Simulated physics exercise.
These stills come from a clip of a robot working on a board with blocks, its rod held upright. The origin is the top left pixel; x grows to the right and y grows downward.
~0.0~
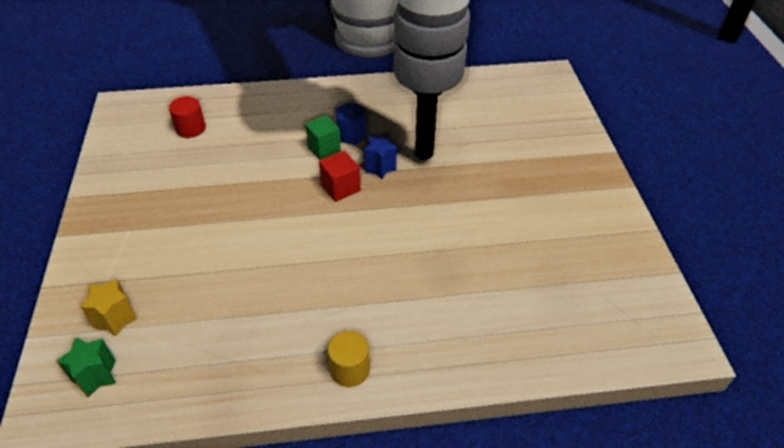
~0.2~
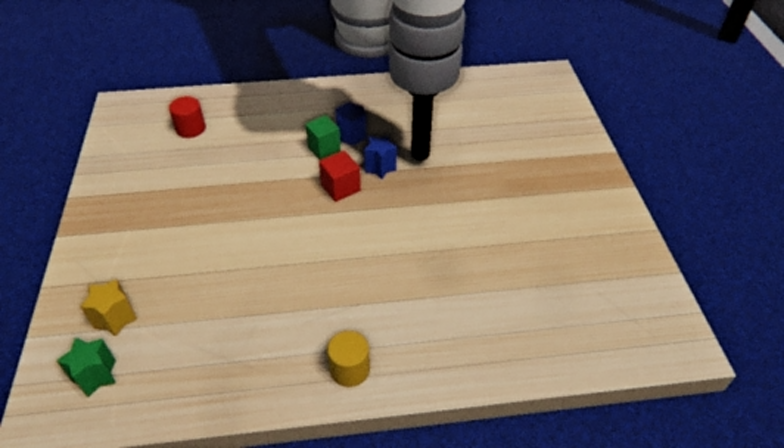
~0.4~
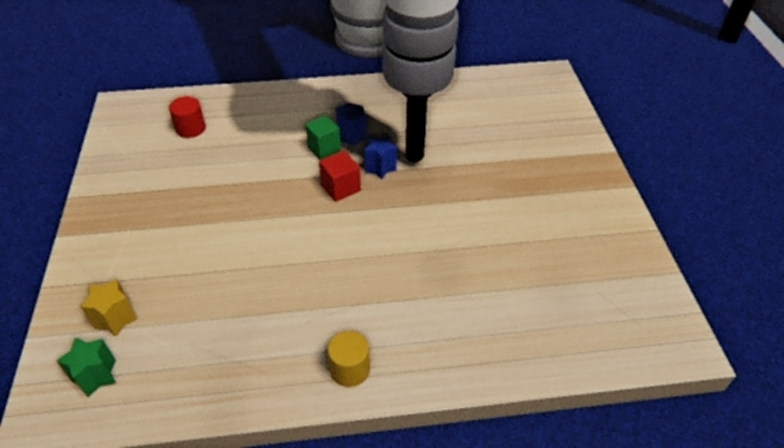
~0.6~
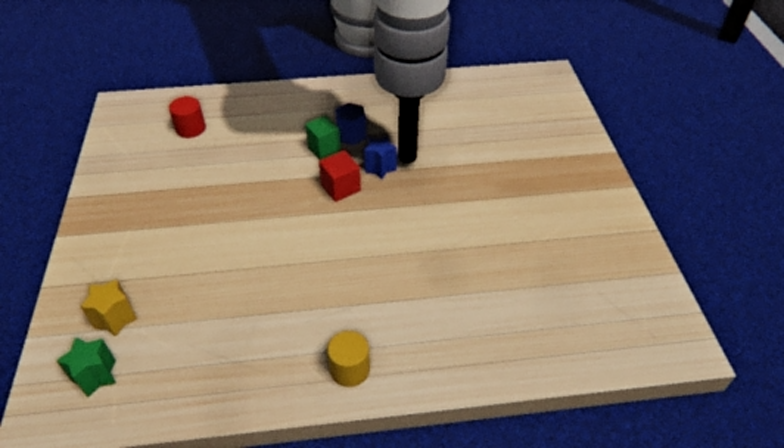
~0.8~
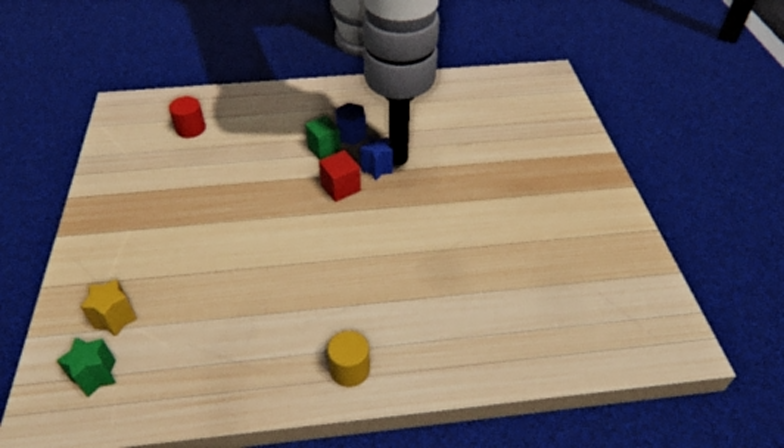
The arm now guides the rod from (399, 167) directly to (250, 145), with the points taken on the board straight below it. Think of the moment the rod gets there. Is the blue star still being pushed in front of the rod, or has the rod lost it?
It lies beside or behind the rod.
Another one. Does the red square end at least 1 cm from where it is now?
Yes, it checks out.
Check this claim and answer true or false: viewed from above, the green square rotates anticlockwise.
Verdict: False.
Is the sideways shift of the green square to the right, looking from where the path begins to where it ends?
Yes
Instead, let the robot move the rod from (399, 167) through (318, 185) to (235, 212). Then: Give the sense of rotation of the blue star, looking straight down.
The turn is clockwise.
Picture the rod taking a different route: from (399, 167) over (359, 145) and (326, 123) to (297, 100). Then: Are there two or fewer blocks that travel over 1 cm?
Yes, that is what happens.
On the path given first. One third of the way, rod at (347, 153); red square at (332, 167), turned 25° anticlockwise; blue star at (331, 146), turned 35° anticlockwise.
Two thirds of the way, rod at (297, 146); green square at (295, 114), turned 40° clockwise; red square at (331, 167), turned 30° anticlockwise; blue star at (320, 147), turned 80° anticlockwise.
At the end, rod at (249, 138); green square at (294, 113), turned 45° clockwise; red square at (331, 167), turned 30° anticlockwise; blue hexagonal block not moved; blue star at (320, 147), turned 80° anticlockwise.
